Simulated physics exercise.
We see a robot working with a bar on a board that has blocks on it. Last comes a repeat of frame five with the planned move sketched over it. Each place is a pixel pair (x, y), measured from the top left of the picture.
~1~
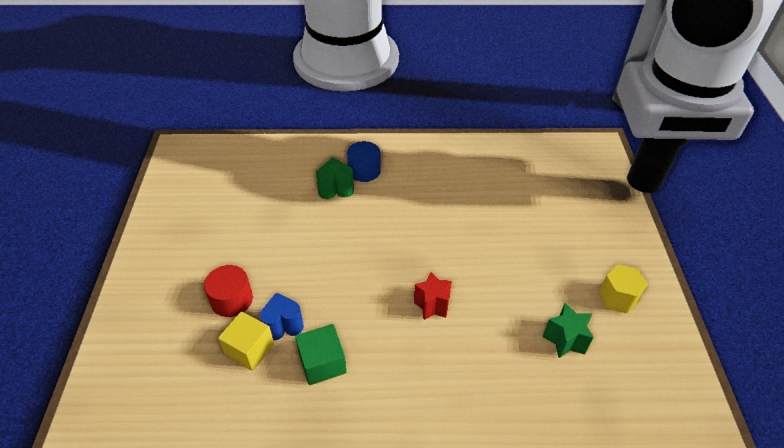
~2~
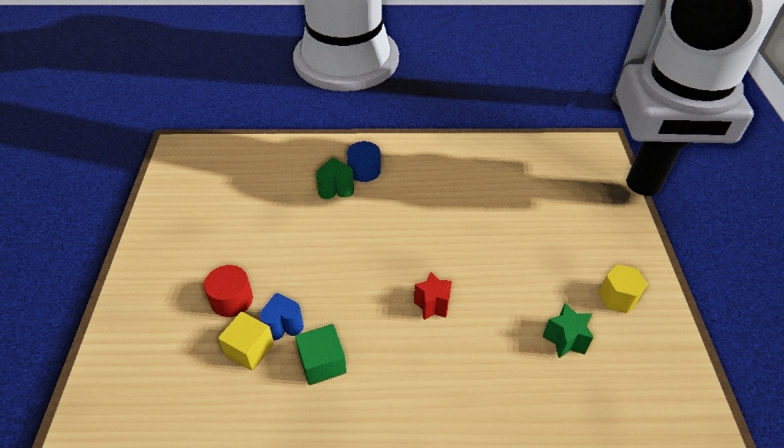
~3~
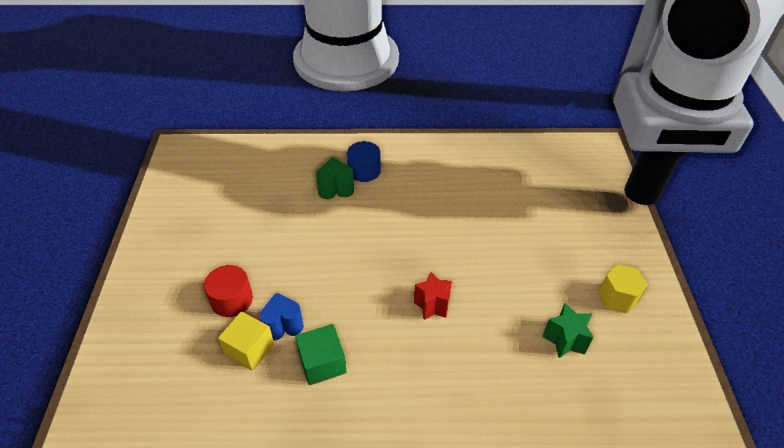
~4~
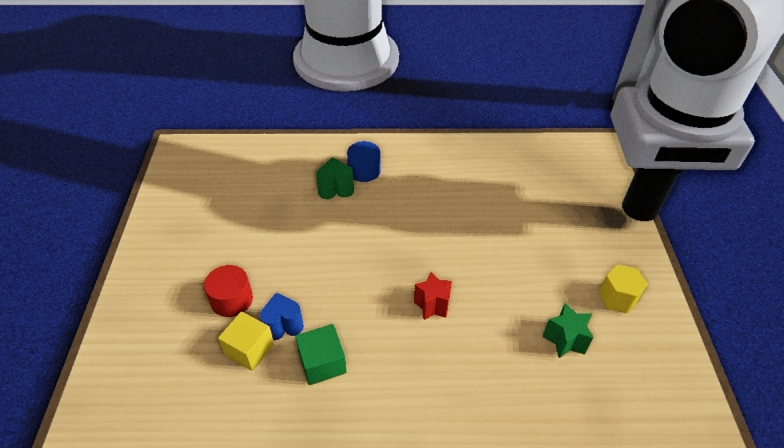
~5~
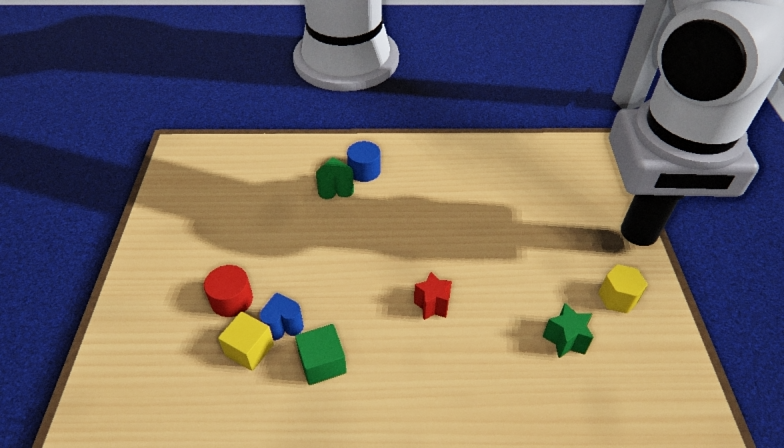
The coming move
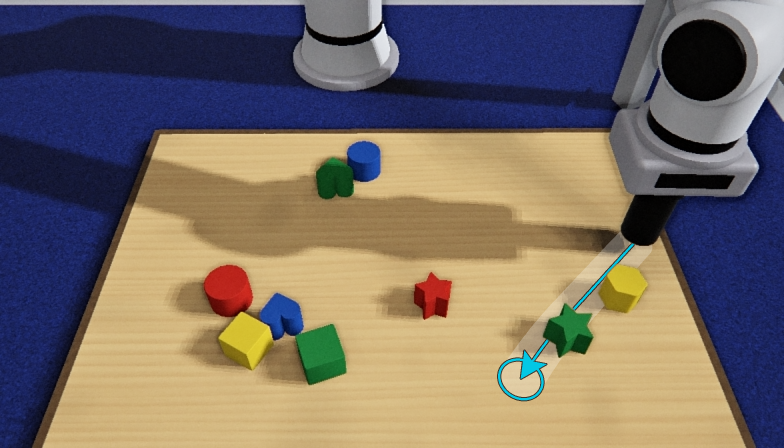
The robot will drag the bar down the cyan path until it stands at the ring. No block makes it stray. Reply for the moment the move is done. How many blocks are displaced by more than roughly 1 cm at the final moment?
In total, two blocks get moved by over 1 cm.
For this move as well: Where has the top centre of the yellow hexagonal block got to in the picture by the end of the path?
It sits at (627, 302).
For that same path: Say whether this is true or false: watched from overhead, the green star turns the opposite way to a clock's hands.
Answer: True.
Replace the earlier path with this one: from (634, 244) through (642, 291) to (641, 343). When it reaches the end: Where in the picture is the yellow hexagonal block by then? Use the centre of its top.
Around pixel (611, 303).
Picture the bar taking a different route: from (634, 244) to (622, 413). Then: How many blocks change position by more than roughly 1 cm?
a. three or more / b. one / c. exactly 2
c (exactly 2)
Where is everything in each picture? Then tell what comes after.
The first frame shows bar tip at (644, 181); block tops, green star at (573, 322); yellow hexagonal block at (627, 279).
The second frame shows bar at (643, 184); blocks unchanged.
The third frame shows bar at (642, 193); blocks unchanged.
The fourth frame shows bar at (640, 209); blocks unchanged.
The fifth frame shows bar at (639, 233); green star at (573, 322); yellow hexagonal block at (627, 279).
Path on the board, from (634, 244) by way of (579, 303) to (521, 379).
The first path, step by step. One third of the way, bar at (603, 272); yellow hexagonal block at (626, 294), turned 40° anticlockwise.
Two thirds of the way, bar at (564, 316); green star at (564, 339), turned 15° anticlockwise; yellow hexagonal block at (627, 302), turned 60° anticlockwise.
At the end, bar at (524, 369); green star at (553, 394), turned 60° anticlockwise; yellow hexagonal block at (627, 302), turned 60° anticlockwise.
